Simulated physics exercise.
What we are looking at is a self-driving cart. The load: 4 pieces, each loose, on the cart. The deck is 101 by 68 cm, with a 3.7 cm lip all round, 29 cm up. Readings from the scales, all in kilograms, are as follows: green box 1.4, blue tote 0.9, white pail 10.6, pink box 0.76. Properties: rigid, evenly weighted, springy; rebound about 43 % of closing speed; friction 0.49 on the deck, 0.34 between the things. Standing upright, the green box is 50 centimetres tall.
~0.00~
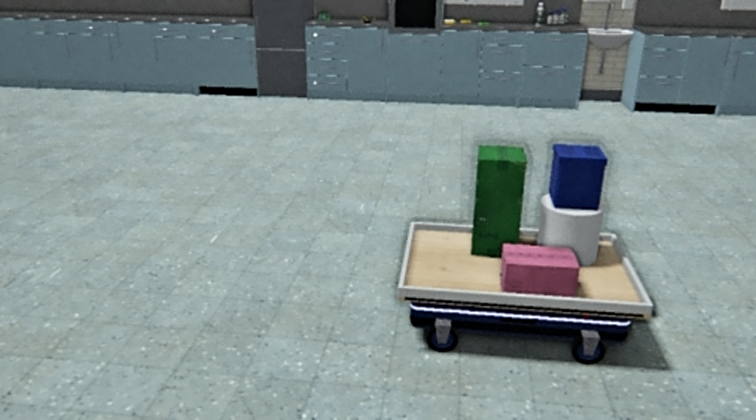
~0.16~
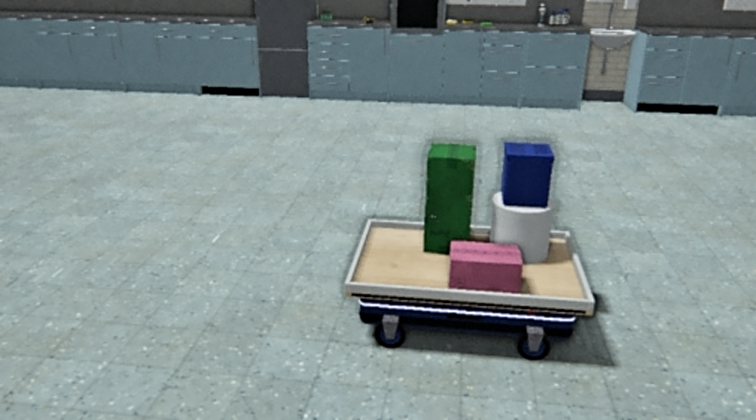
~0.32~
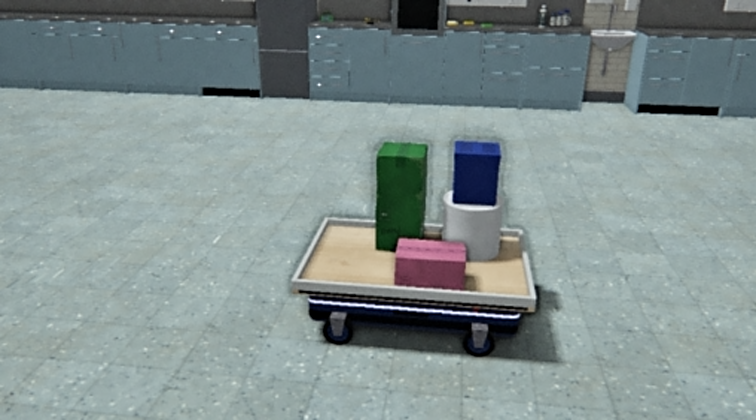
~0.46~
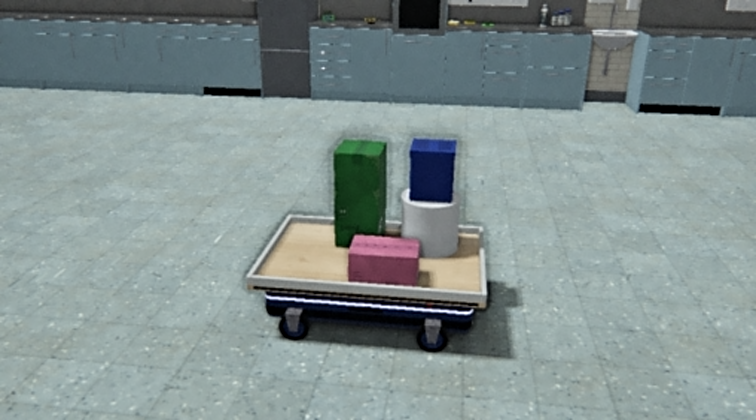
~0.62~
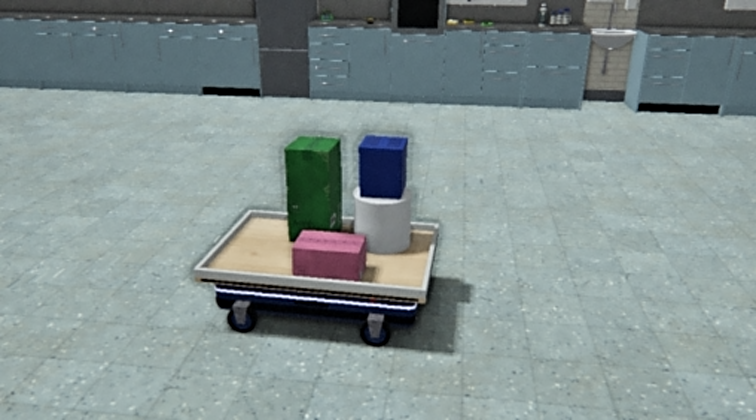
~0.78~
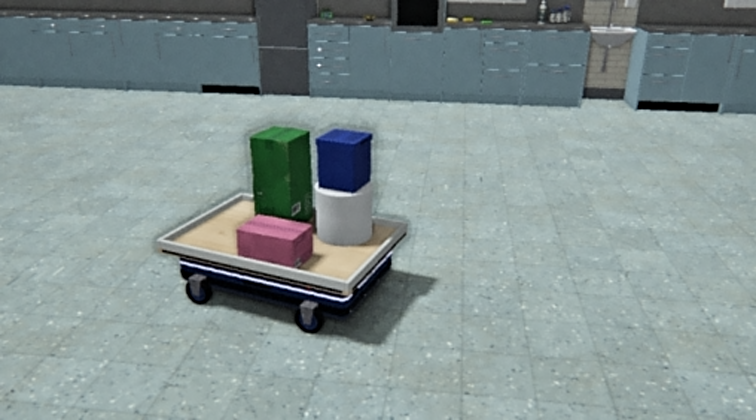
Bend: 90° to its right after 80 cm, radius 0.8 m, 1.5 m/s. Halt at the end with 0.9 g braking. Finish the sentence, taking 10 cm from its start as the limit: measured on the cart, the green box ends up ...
The green box ends up away from its start.
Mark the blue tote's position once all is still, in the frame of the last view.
It settles somewhere near (313, 106).
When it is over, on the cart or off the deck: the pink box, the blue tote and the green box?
Observed: Pink box remains in bounds; blue tote remains in bounds; green box exits its support.
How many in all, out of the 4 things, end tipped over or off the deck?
Total: 1.
After 1.18 s, cart 177 cm along, turned 59°; green box moved 3 cm near (275, 148).
After 1.78 s, cart 248 cm along, turned 90°, stopped; green box 7° off upright near (321, 117); blue tote moved 11 cm; pink box moved 9 cm.
After 2.88 s, cart 248 cm along, turned 90°, stopped; green box now off the deck; blue tote moved 20 cm; pink box moved 11 cm.
In the end (3.9 s), off the deck, green box; not toppled but over 10 cm from the start, blue tote and pink box; white pail under 10 cm from the start.
